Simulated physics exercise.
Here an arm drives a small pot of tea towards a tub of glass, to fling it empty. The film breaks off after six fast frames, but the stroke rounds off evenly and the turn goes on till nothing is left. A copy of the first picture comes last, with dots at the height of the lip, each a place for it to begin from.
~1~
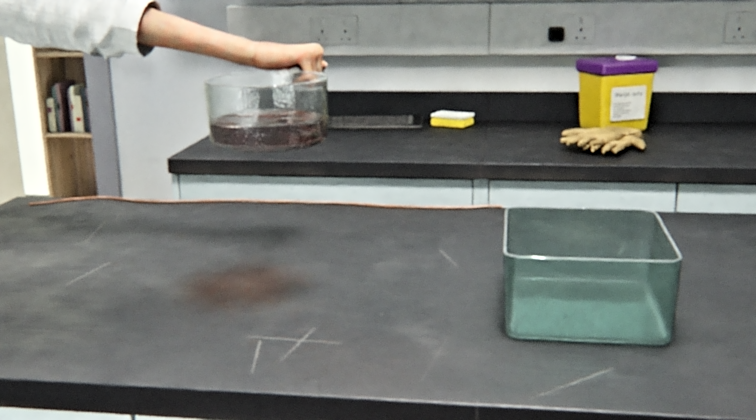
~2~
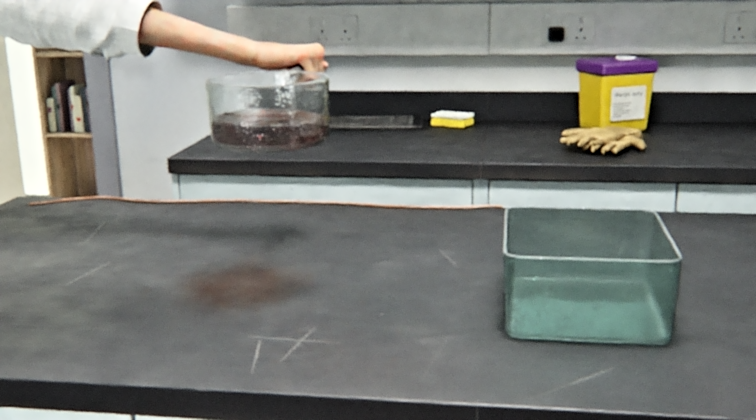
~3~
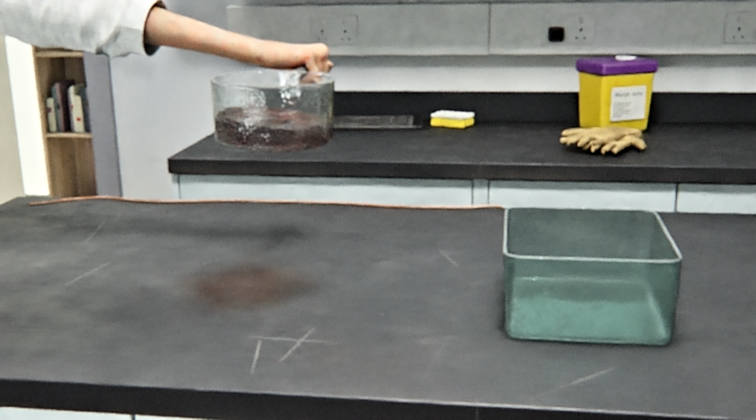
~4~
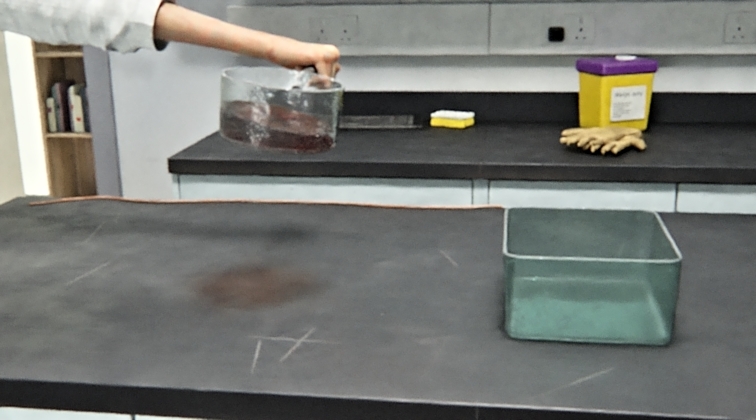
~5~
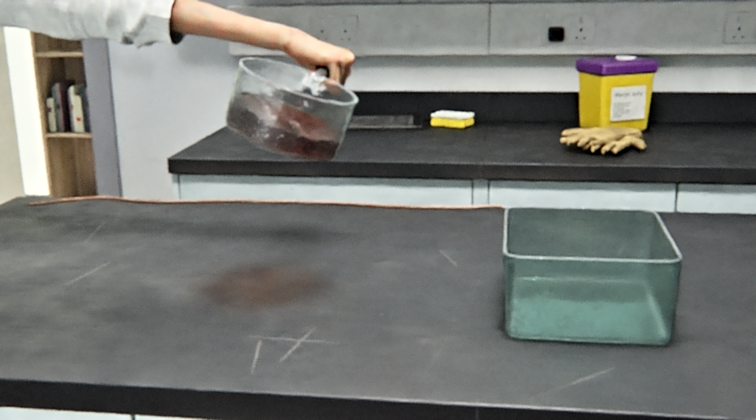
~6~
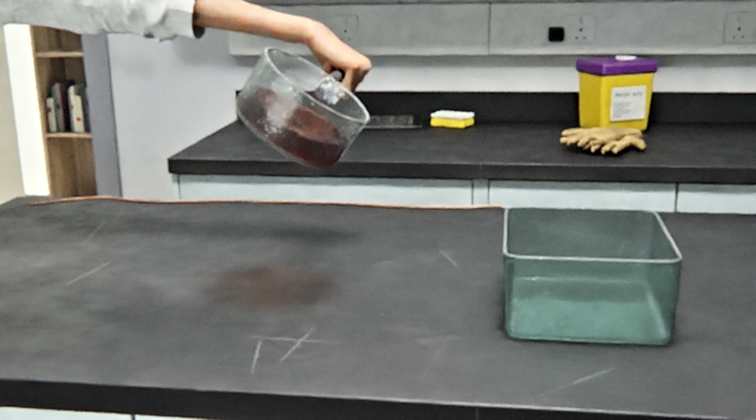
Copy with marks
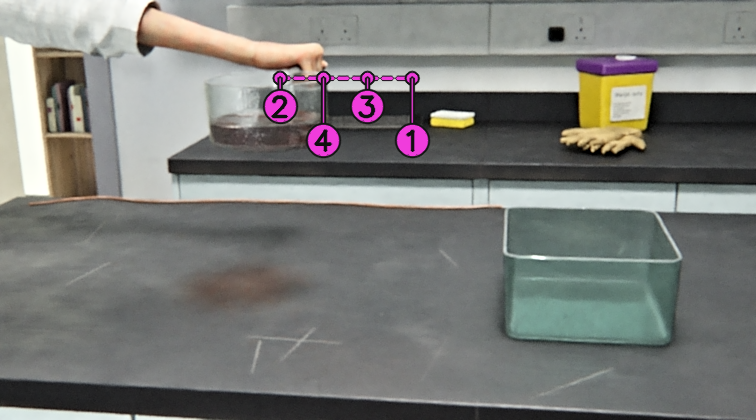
A hand held a clear round pot of dark reddish liquid above a black counter, nearly still at first, then moved it slightly right and tilted it toward an empty greenish glass tub.
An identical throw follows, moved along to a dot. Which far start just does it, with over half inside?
I would pick spot 3.
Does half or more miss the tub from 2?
Yes, that goes wrong.
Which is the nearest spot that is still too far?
That would be 4.
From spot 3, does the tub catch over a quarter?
Yes, it does.
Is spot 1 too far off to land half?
No, not at all.
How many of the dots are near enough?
Two.
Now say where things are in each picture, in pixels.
Upright, lip at (324, 78); tub from (505, 335) to (672, 342); nothing has left yet.
Upright, lip at (325, 78); nothing has left yet.
Upright, lip at (331, 79); nothing has left yet.
Tipped about 8°, lip at (341, 87); nothing has left yet.
Tipped about 20°, lip at (355, 101); nothing has left yet.
Tipped about 36°, lip at (366, 118); nothing has left yet.
On the marked copy, 1 at (412, 78); 2 at (280, 78); 3 at (367, 78); 4 at (323, 78).
With 1, about 76 % lands in the tub, 8 % falls short and 16 % goes beside or beyond.
With 2, about 0 % lands in the tub, 98 % falls short.
With 3, about 63 % lands in the tub, 19 % falls short and 18 % goes beside or beyond.
With 4, about 8 % lands in the tub, 89 % falls short and 3 % goes beside or beyond.
